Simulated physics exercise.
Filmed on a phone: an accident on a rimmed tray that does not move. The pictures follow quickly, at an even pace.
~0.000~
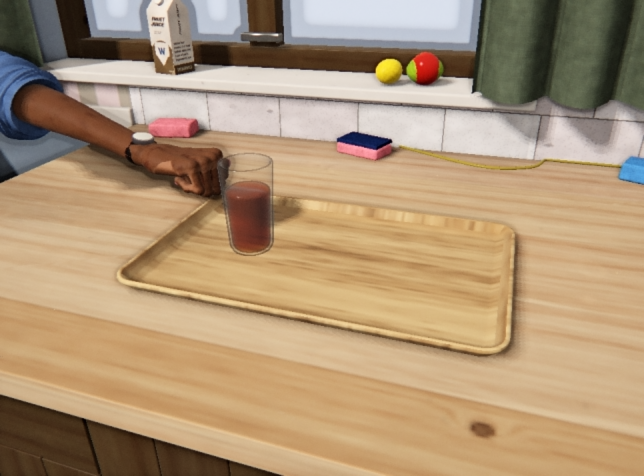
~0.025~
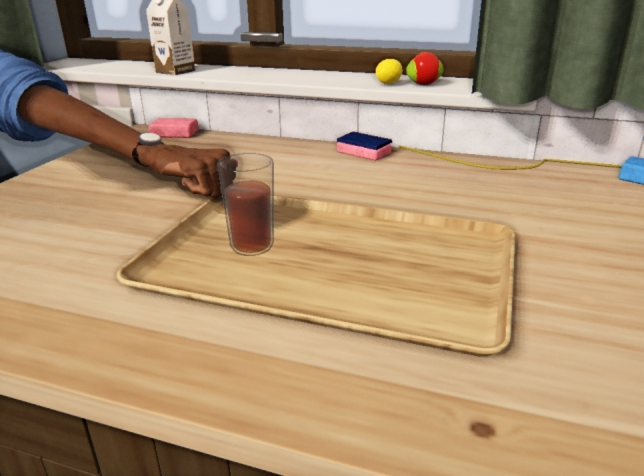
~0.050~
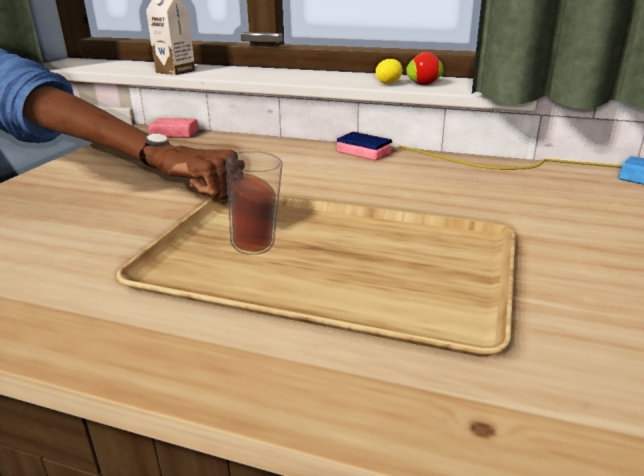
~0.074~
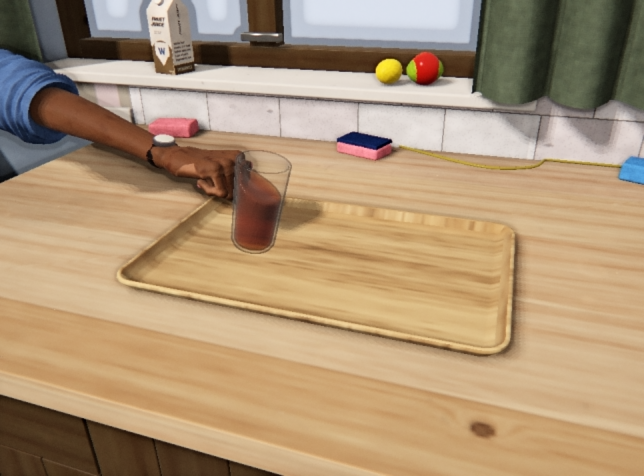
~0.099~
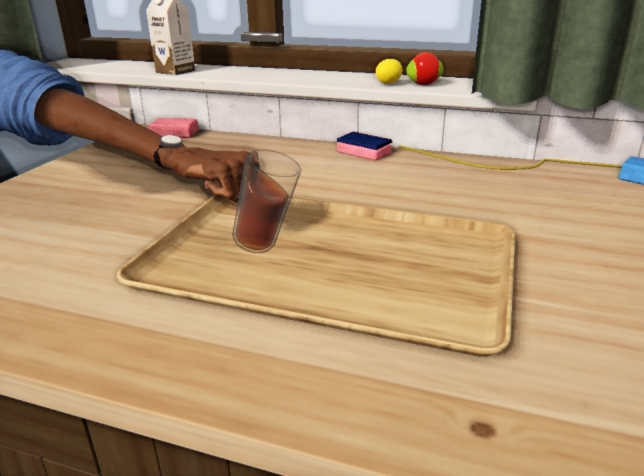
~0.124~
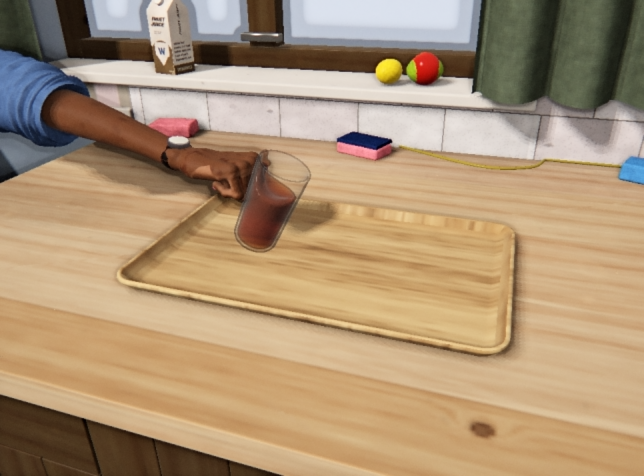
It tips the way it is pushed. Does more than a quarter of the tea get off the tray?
In the end more than a quarter leaves the tray.
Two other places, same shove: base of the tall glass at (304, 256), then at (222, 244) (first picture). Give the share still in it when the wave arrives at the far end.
First some 75, then 45 per cent.
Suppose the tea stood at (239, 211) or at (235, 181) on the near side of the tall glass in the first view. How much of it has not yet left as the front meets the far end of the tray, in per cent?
About 60 and 50 per cent.
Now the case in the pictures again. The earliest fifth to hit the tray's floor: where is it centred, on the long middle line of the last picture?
At about (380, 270).
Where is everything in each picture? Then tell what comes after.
The first picture shows tilt 0°; right rim (269, 166); surface from (229, 185) to (270, 190); the tray's far rim is at (511, 279); the tray is clear ahead.
The second picture shows tilt 0°; right rim (269, 166); surface from (229, 185) to (270, 190).
The third picture shows tilt 6°; right rim (279, 168); surface from (235, 172) to (272, 191).
The fourth picture shows tilt 12°; right rim (288, 171); surface from (243, 161) to (281, 198).
The fifth picture shows tilt 18°; right rim (298, 175); surface from (249, 180) to (289, 197).
The sixth picture shows tilt 24°; right rim (307, 180); surface from (251, 189) to (297, 197).
A moment on, the tall glass is falling and 100 per cent is in the glass, 0 on the tray and 0 above or beyond its rim.
Next, the tall glass lies on its side and 63 per cent is in the glass, 29 on the tray and 8 above or beyond its rim.
Then the tall glass lies on its side and 33 per cent is in the glass, 56 on the tray and 11 above or beyond its rim.
Later the tall glass lies on its side and 18 per cent is in the glass, 41 on the tray and 41 above or beyond its rim.
At rest 59 per cent is held by tray and glass, 41 is off the tray.
